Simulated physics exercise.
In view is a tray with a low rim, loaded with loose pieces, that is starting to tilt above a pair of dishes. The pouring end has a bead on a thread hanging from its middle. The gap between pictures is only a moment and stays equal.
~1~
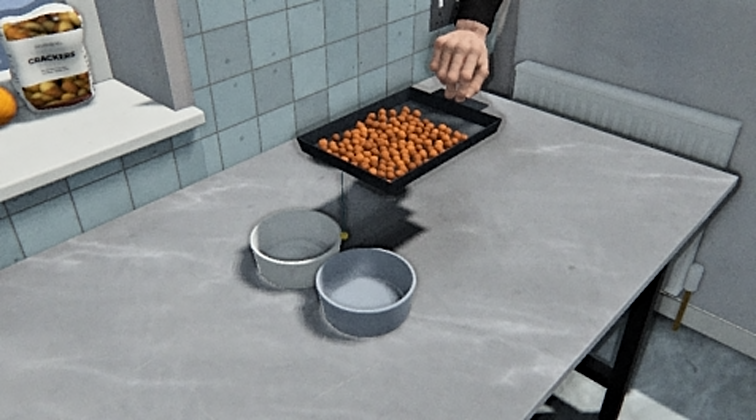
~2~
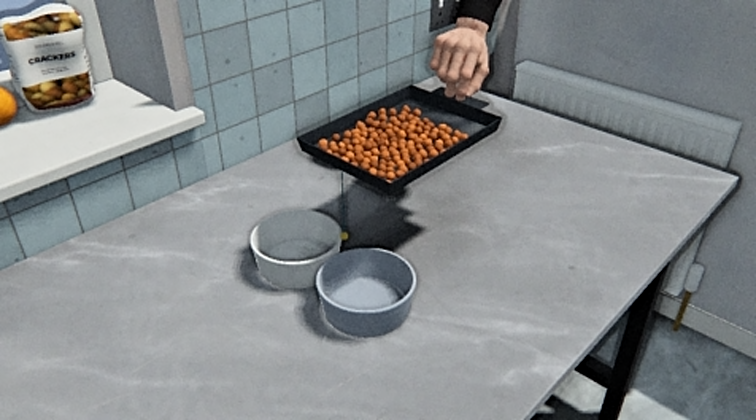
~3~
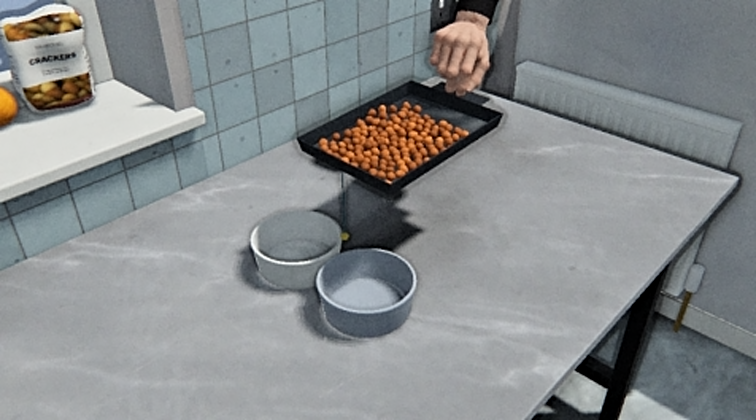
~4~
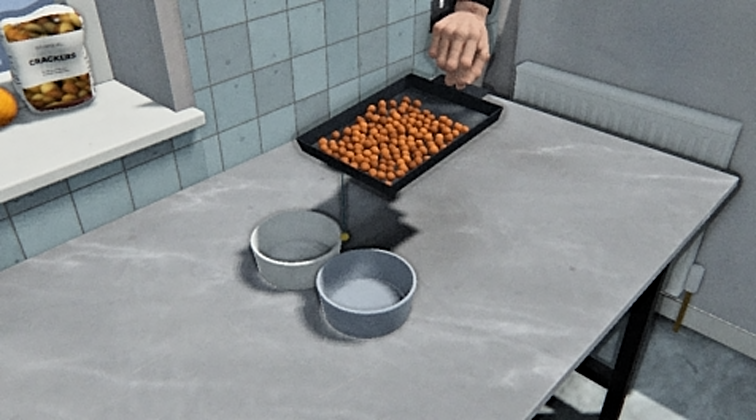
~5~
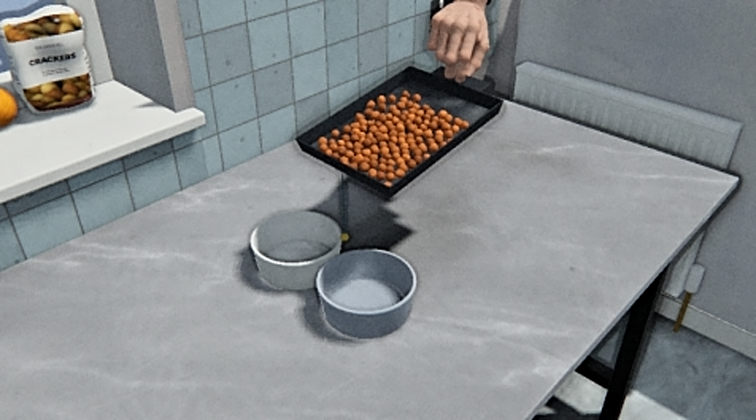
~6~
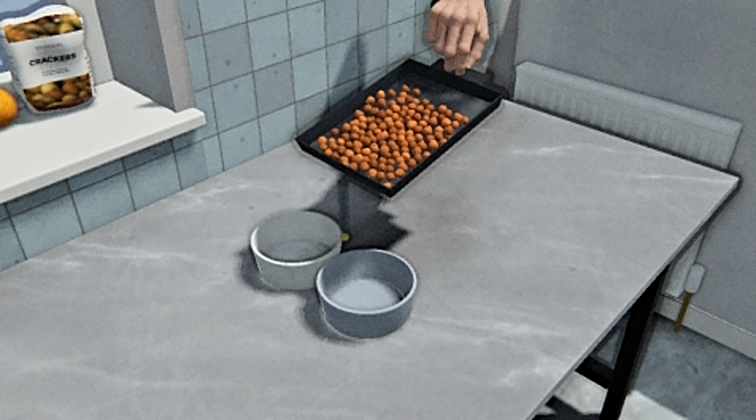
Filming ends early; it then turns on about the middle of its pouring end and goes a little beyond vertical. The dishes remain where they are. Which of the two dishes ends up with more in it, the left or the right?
The right one.
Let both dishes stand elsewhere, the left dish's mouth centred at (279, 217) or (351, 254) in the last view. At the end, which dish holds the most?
The dish to the right at the first, the dish to the left at the second.
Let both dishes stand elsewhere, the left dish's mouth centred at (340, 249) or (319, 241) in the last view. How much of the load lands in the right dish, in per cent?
The first gives 10 %, the second 40 %.
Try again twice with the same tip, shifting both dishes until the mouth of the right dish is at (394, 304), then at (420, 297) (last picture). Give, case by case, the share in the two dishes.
Roughly 80% on the first try and 50% on the second.
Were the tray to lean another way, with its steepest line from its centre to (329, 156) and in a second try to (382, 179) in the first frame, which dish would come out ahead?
So: The left-standing dish on the first go, the right-standing dish on the second.
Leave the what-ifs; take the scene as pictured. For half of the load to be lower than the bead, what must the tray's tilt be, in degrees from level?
Approx. 105° from level.
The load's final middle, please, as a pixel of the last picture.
Close to (348, 305) in the last view.
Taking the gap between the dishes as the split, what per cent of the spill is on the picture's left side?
90 per cent or thereabouts.
Just after the last frame, tray tipped steeply; every one on the tray.
A moment on, tray tipped right over; every one on the tray.
Further on, tray tipped past a quarter turn; roughly two thirds in the right dish; about a tenth in the left dish; roughly a quarter outside both; just a few in the air.
When it is over, tray tipped past a quarter turn; roughly two thirds in the right dish; about a tenth in the left dish; roughly a quarter outside both; just a few in the air.
